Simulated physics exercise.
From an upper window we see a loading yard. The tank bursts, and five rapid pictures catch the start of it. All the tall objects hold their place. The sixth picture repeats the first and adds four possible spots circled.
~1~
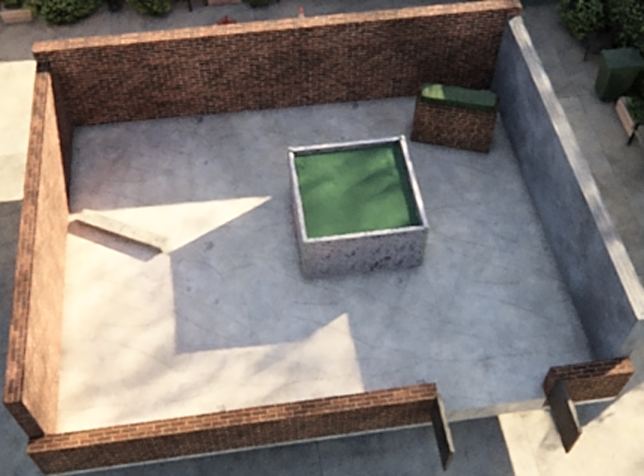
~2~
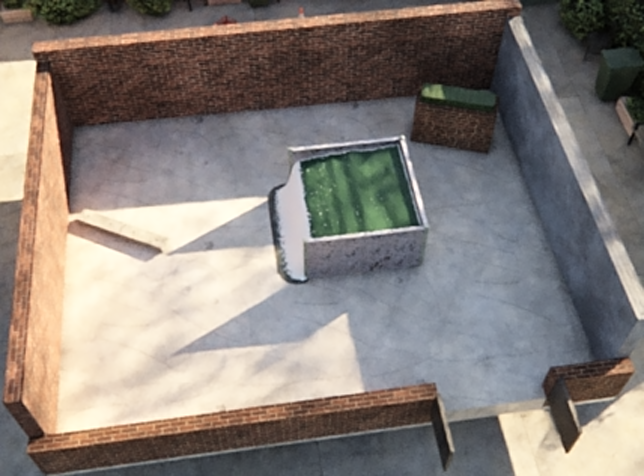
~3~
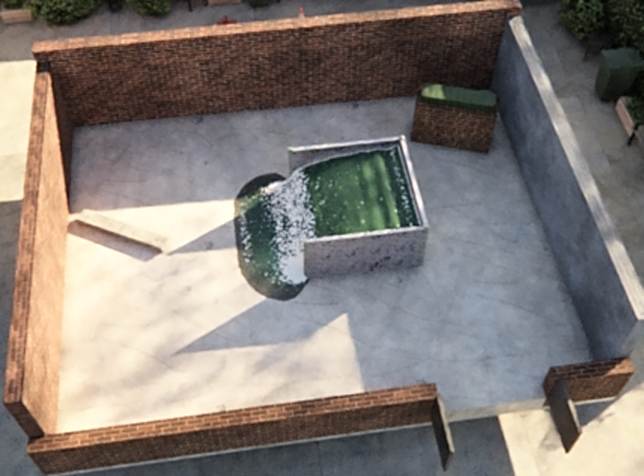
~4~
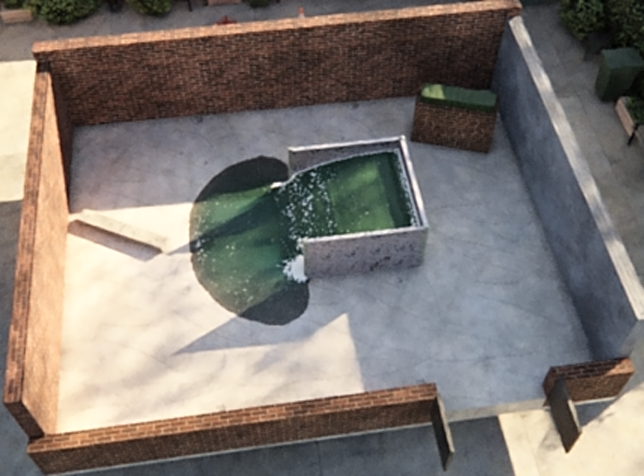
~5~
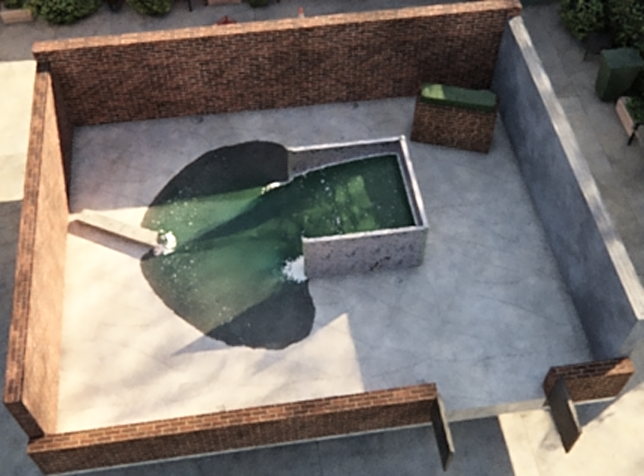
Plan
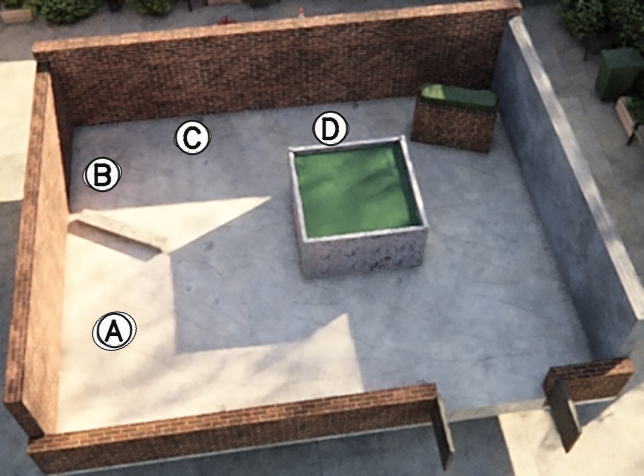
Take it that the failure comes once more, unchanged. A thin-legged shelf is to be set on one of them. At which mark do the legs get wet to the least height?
The best place is D.
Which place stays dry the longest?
Place D.
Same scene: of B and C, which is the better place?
C.
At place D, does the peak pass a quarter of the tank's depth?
No.
On the marked copy, A at (114, 330); B at (102, 174); C at (192, 137); D at (330, 128).
For place A, the water peaks at about 29 % of the depth that stood in the tank.
For place B, the water peaks at about 40 % of the depth that stood in the tank.
For place C, the water peaks at about 25 % of the depth that stood in the tank.
For place D, the water peaks at about 14 % of the depth that stood in the tank.
